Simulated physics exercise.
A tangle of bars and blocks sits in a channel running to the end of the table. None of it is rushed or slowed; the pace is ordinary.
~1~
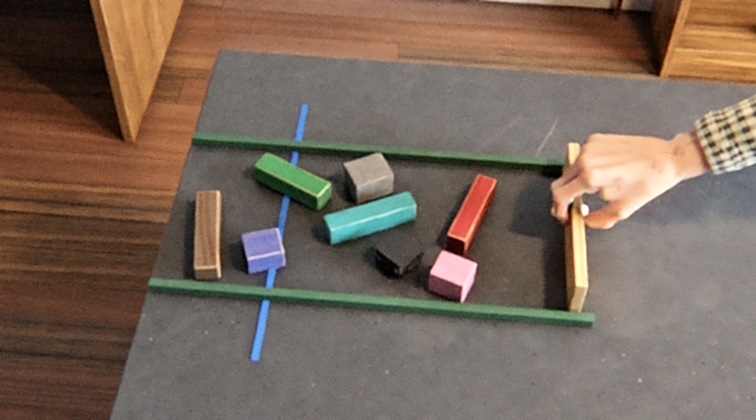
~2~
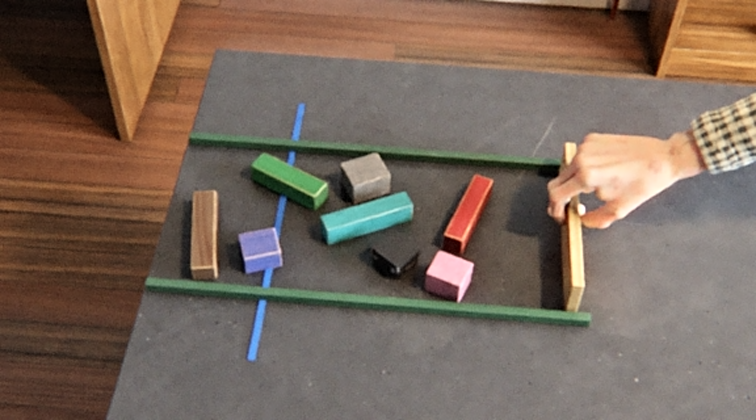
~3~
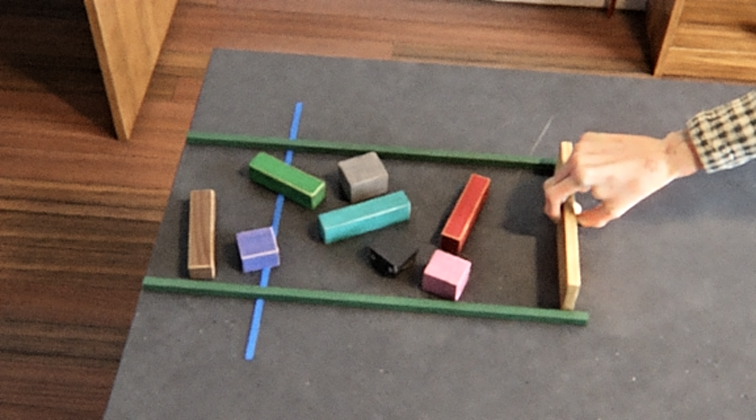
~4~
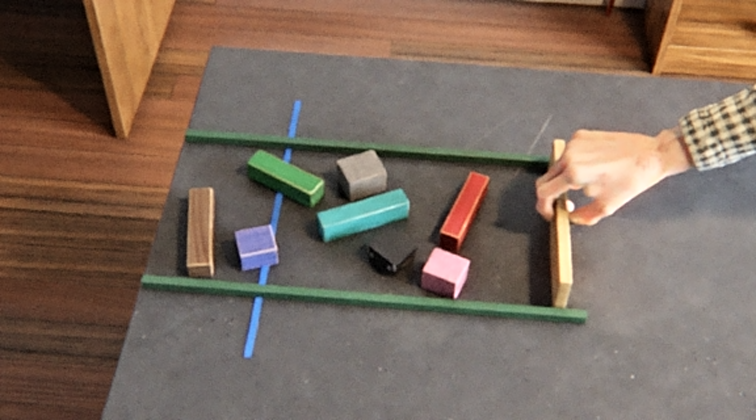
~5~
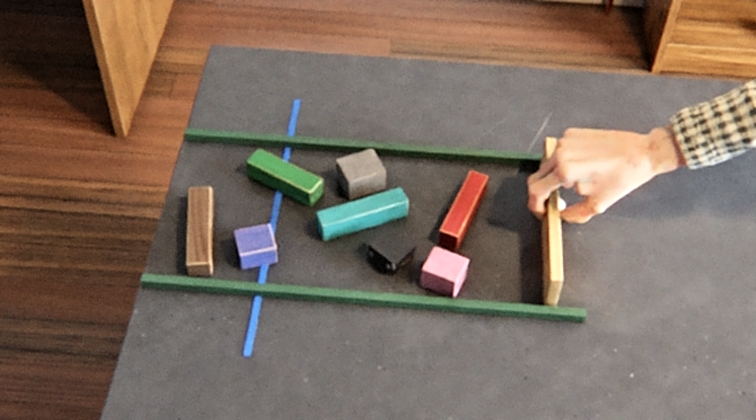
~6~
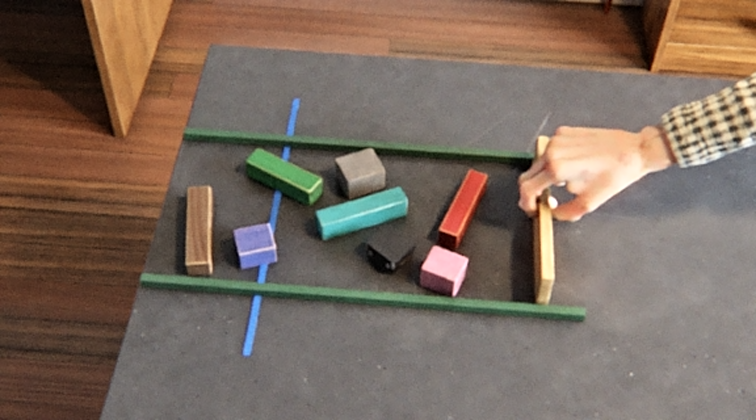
A hand in a checked sleeve slides a light wooden board a short way left between two green rails, starting at their right end. The coloured bars and blocks between the rails stay where they are, some near a blue strip, and a gap still separates the board from the red stick.
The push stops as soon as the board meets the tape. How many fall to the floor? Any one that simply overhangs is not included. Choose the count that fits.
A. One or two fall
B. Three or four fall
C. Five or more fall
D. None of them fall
(D) None of them fall.
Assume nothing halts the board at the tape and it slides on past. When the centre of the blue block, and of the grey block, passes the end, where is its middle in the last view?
Its middle is about (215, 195) and about (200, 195).
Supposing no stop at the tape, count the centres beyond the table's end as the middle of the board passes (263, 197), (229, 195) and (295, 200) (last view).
By position: 0 / 2 / 0.
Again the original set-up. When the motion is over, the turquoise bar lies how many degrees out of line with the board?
The angle is about 25 degrees.
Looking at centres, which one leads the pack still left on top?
It's the brown stick that is foremost.
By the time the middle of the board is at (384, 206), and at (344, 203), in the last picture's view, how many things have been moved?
First position 5; second position 7.
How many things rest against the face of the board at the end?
Number in contact with it: 2.
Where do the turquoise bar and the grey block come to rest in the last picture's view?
(225, 206) and (248, 152), approximately.
A little later, none off yet; brown stick at rest near (199, 230); blue block at rest near (255, 246); green stick at rest near (284, 177).
Next, none off yet; brown stick at rest near (199, 230); blue block moving near (249, 249); green stick at rest near (279, 177).
When it is over, the number that fall off is zero.
